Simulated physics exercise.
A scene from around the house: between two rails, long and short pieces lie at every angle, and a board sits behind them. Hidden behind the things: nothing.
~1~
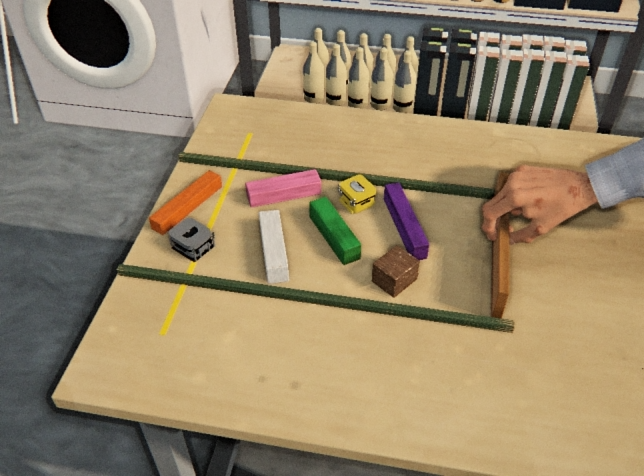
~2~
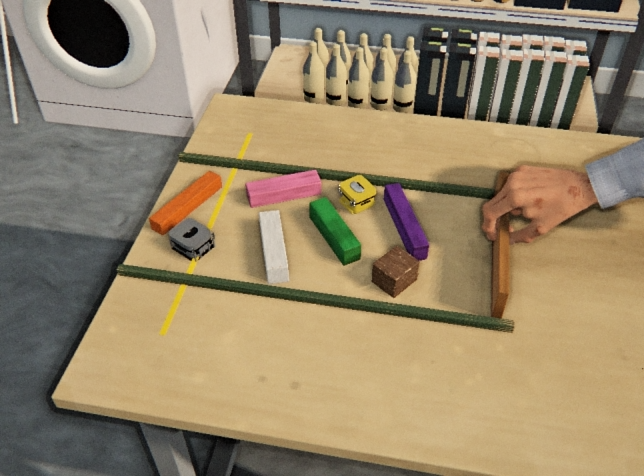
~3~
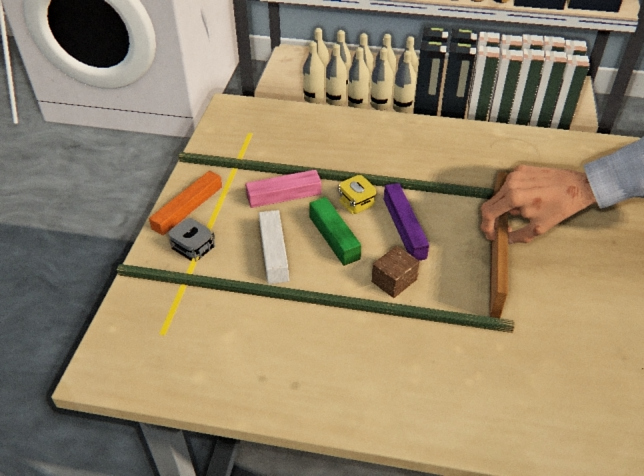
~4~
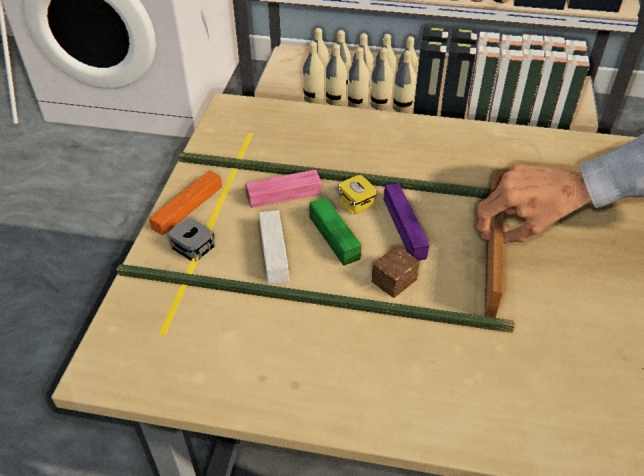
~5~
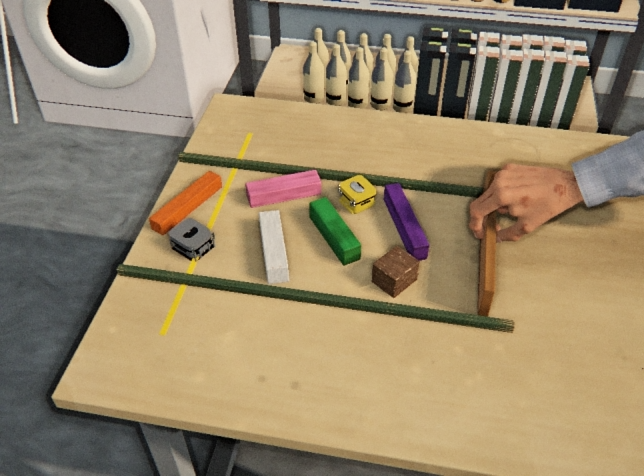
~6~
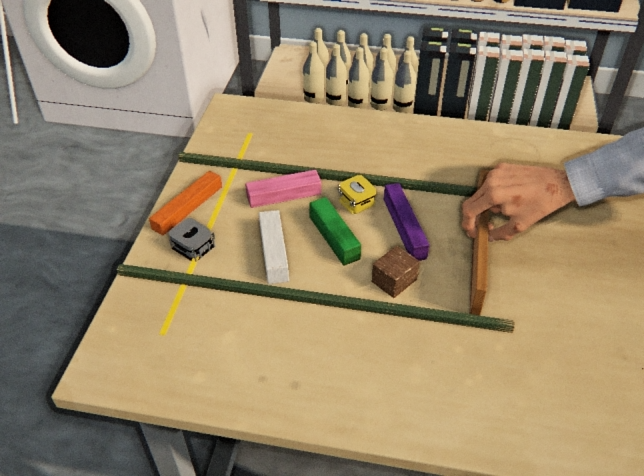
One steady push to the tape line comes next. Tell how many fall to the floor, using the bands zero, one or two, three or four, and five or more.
One or two fall to the floor.
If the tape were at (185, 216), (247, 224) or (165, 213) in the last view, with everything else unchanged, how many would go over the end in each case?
Tallies in the order asked: 4, 0, 6.
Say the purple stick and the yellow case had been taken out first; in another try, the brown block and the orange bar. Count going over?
The count is 0 in the first case and 0 in the second.
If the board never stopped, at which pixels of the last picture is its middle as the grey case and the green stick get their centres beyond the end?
(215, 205) and (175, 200), roughly.
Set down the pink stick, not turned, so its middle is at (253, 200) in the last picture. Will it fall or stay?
Then it remains up.
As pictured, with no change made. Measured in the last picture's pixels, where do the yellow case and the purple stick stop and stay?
Middles: Around (196, 181) and around (212, 196).
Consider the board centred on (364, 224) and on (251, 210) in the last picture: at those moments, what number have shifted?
Counts: 4 and 8.
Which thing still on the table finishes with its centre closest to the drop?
Pink stick.
Soon after, none off yet; orange bar at rest near (187, 202); grey case at rest near (192, 240); pink stick at rest near (284, 188).
By the end, the number that fall off is one or two; fallen, grey case and orange bar.
